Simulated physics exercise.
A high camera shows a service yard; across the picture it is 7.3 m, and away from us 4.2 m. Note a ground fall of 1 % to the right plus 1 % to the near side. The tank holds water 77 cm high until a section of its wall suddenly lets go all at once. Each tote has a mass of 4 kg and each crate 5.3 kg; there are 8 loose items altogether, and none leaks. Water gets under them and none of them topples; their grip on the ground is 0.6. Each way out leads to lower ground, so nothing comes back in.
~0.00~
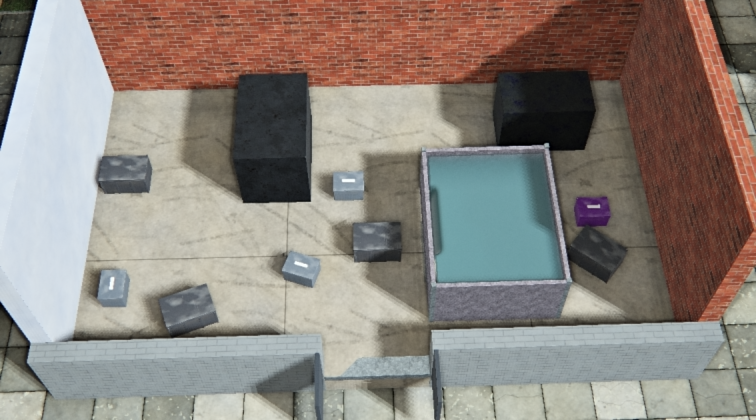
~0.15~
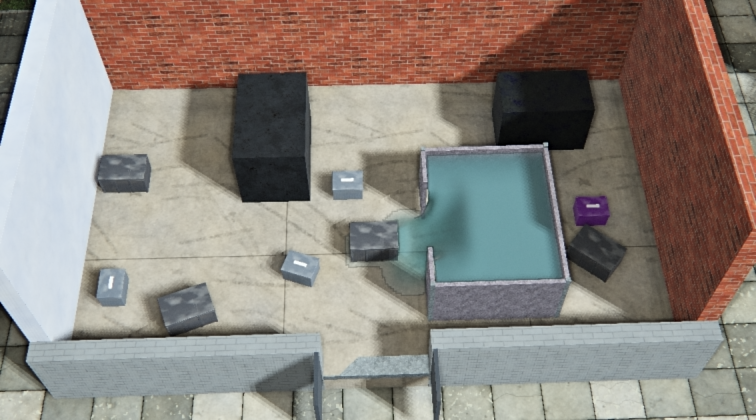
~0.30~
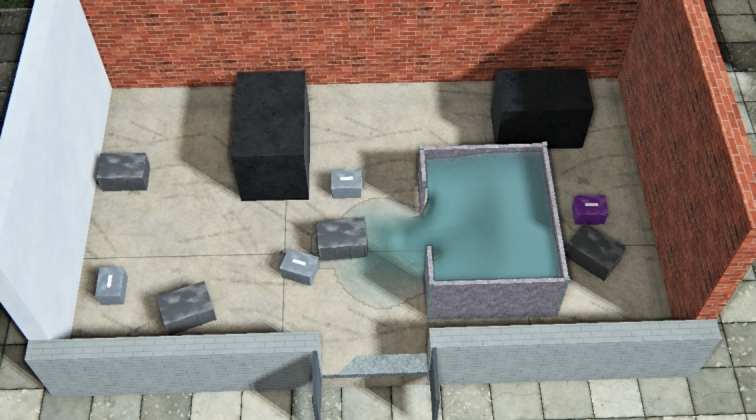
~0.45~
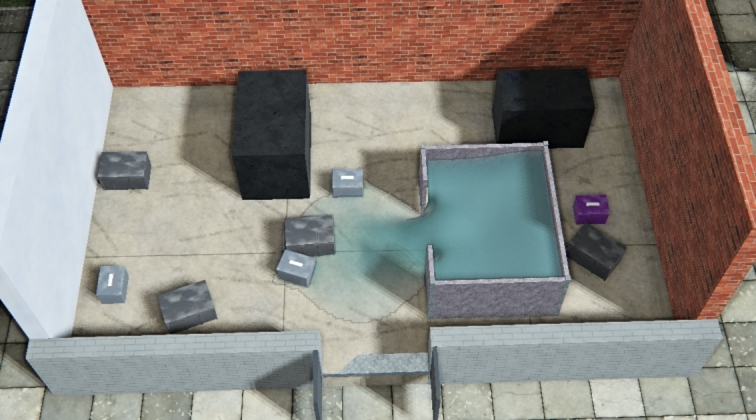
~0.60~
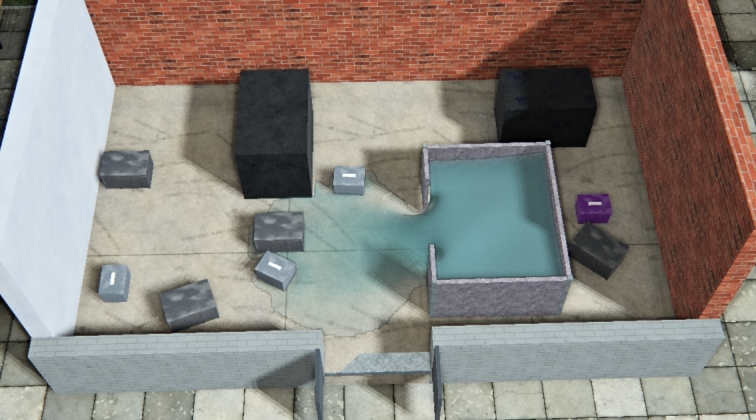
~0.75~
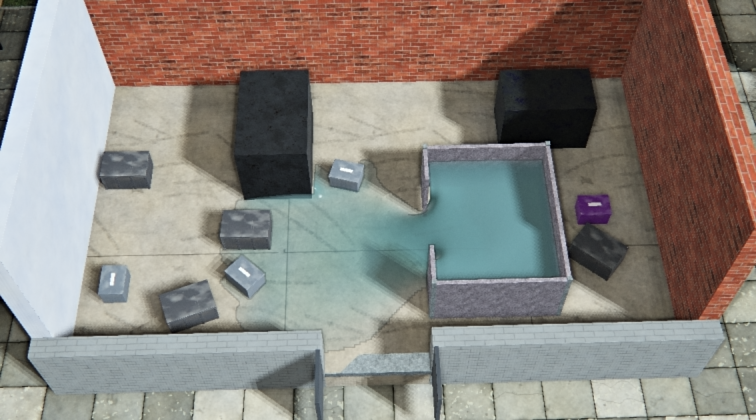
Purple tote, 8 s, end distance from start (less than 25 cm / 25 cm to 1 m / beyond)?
More or less stationary.
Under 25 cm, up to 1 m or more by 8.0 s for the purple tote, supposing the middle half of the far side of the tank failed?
Result: The purple tote is pushed partway.
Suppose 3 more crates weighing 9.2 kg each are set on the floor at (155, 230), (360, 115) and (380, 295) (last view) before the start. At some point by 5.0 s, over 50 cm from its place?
Listed order gives above the limit, above the limit, above the limit.
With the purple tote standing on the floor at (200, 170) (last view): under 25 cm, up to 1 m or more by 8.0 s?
From that spot, it is pushed far off.
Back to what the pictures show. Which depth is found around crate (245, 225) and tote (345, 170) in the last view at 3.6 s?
Depths: Near 7 cm, then near 3 cm.
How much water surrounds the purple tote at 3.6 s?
About 0 cm.
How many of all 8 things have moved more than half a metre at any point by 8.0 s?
Tally: 6.
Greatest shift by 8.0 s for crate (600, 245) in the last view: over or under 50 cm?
Result: The shift is smaller.
After 1.6 s the purple tote is near (594, 205), 0.0 m from its start, aground; 0 of 8 are out; 3 afloat.
After 3.6 s the purple tote is near (594, 205), 0.0 m from its start, aground; 0 of 8 are out; 5 afloat.
After 5.6 s the purple tote is near (594, 205), 0.0 m from its start, aground; 0 of 8 are out; 5 afloat.
After 8.0 s the purple tote is near (594, 205), 0.0 m from its start, aground; 0 of 8 are out; 6 afloat.
